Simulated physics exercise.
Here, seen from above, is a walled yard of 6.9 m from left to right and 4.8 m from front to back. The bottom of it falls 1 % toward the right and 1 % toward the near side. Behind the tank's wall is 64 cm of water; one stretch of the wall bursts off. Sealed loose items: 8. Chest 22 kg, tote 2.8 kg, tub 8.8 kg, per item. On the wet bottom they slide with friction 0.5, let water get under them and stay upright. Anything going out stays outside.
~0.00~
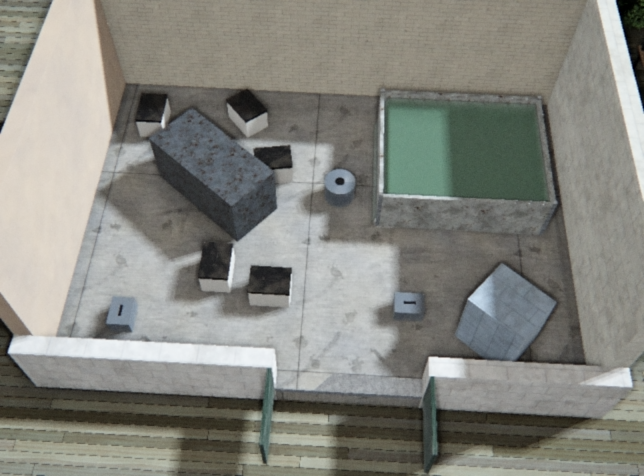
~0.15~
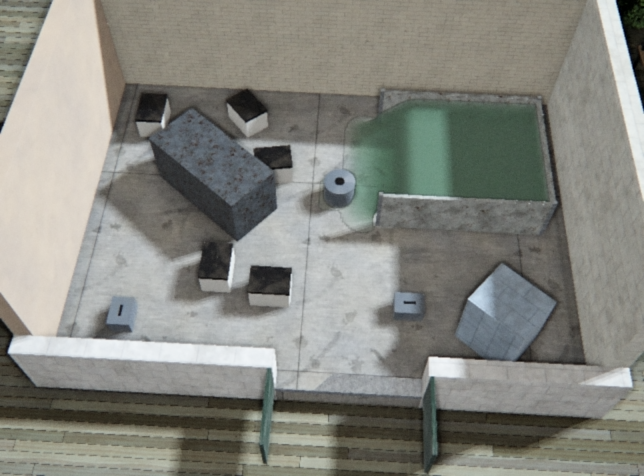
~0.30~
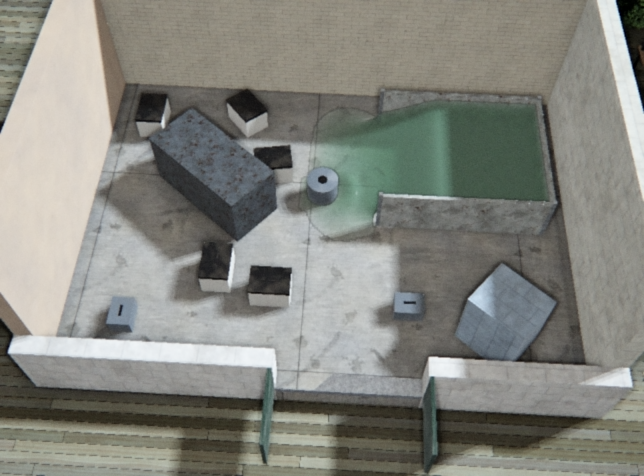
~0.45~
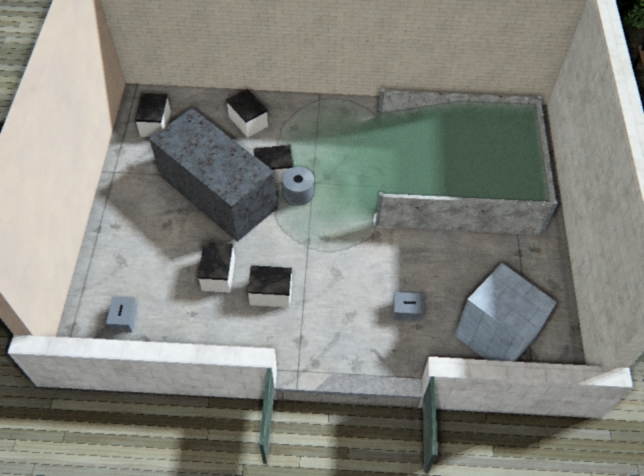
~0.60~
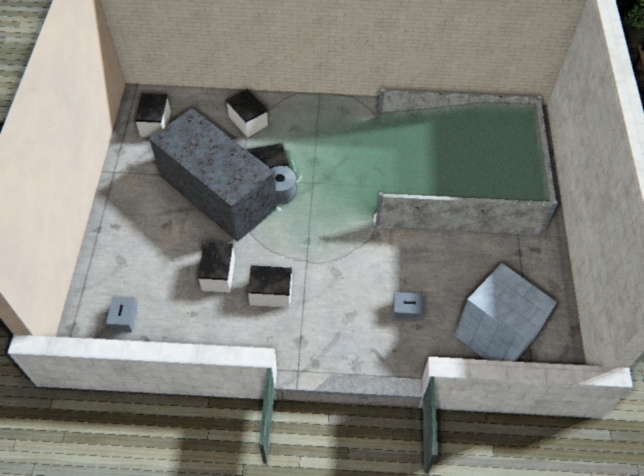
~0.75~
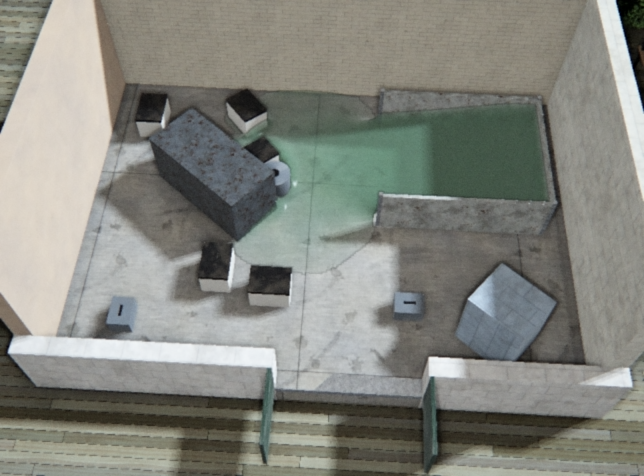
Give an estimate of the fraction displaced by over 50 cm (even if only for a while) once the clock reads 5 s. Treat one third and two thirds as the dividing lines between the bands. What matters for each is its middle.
I reckon it gets to two thirds or beyond.
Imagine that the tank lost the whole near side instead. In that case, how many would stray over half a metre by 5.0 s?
In that case 2 of them.
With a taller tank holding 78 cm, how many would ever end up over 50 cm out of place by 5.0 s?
Count: 7.
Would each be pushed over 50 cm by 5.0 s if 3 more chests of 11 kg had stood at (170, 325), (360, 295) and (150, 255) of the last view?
Result, one by one: Exceeded, not exceeded and exceeded.
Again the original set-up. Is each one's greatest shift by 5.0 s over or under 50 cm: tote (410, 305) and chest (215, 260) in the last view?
Taking them in order: Falling below it and exceeding it.
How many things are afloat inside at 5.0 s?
At that time the total is 5.
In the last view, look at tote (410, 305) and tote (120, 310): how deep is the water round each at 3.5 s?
About 0 and 14 cm.
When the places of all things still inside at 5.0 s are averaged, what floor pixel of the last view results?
Centred roughly on (207, 295).
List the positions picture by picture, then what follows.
In the first frame, a tub at (340, 181), on the bottom; a chest at (273, 157), on the bottom; water covers 4.4 m2; 0 of 8 have shifted.
In the second frame, a tub at (339, 181), on the bottom; a chest at (273, 157) rests on the ground; 5.4 m2 under water; 0 of 8 have shifted.
In the third frame, a tub at (323, 180), on the bottom, 25 cm from its start; a chest at (273, 157) rests on the ground; 6.5 m2 under water; 1 of 8 have shifted.
In the fourth frame, a tub at (298, 179), on the bottom, 60 cm from its start; a chest at (273, 157), on the bottom; water covers 8.0 m2; 1 of 8 have shifted.
In the fifth frame, a tub at (280, 178), on the bottom, 86 cm from its start; a chest at (266, 156) rests on the ground, 9 cm from its start; water covers 9.3 m2; 2 of 8 have shifted.
In the sixth frame, a tub at (275, 173) floats, 94 cm from its start; a chest at (256, 153) rests on the ground, 26 cm from its start; 10.4 m2 under water; 2 of 8 have shifted.
After 1.1 s 2 of 8 are over 50 cm from their spots; 1 afloat.
After 2.2 s 4 of 8 are over 50 cm from their spots; 3 afloat.
After 3.5 s 7 of 8 are over 50 cm from their spots; 5 afloat.
After 5.0 s 6 of 8 are over 50 cm from their spots, and 7 have been at some point; 5 afloat.
